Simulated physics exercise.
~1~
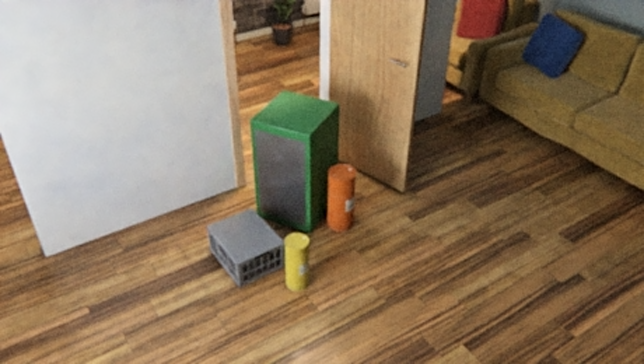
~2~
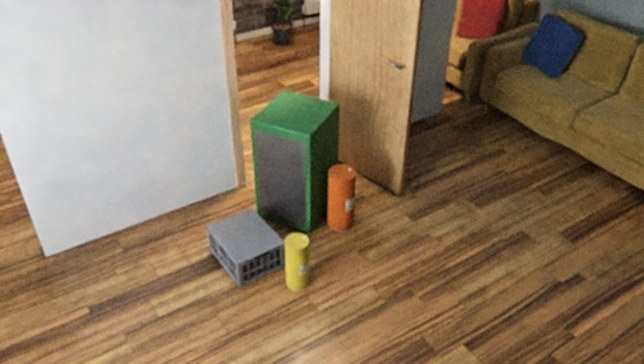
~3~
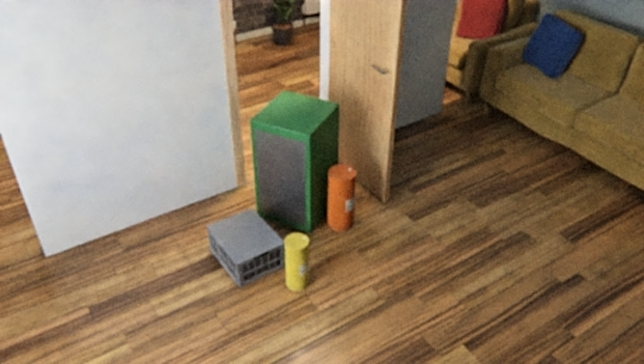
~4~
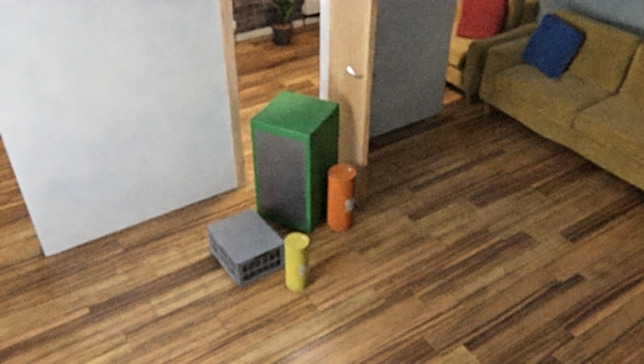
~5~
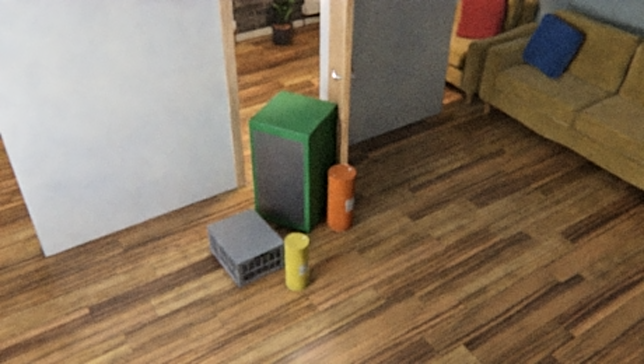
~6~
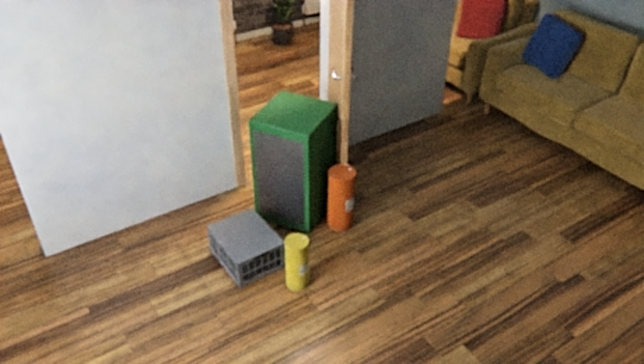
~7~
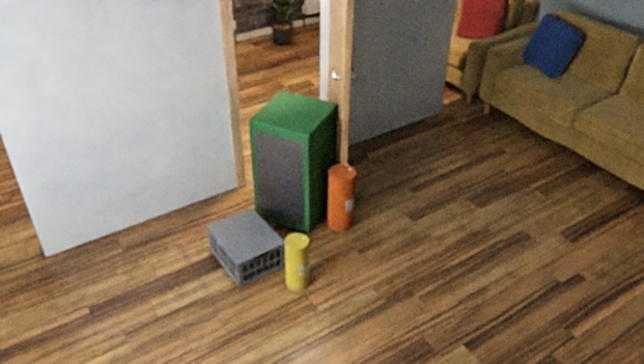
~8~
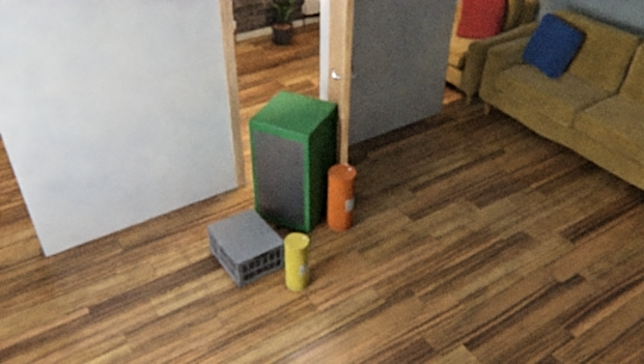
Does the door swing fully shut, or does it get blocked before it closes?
It gets blocked before it closes. The door stops beside the green box and stays partly open.
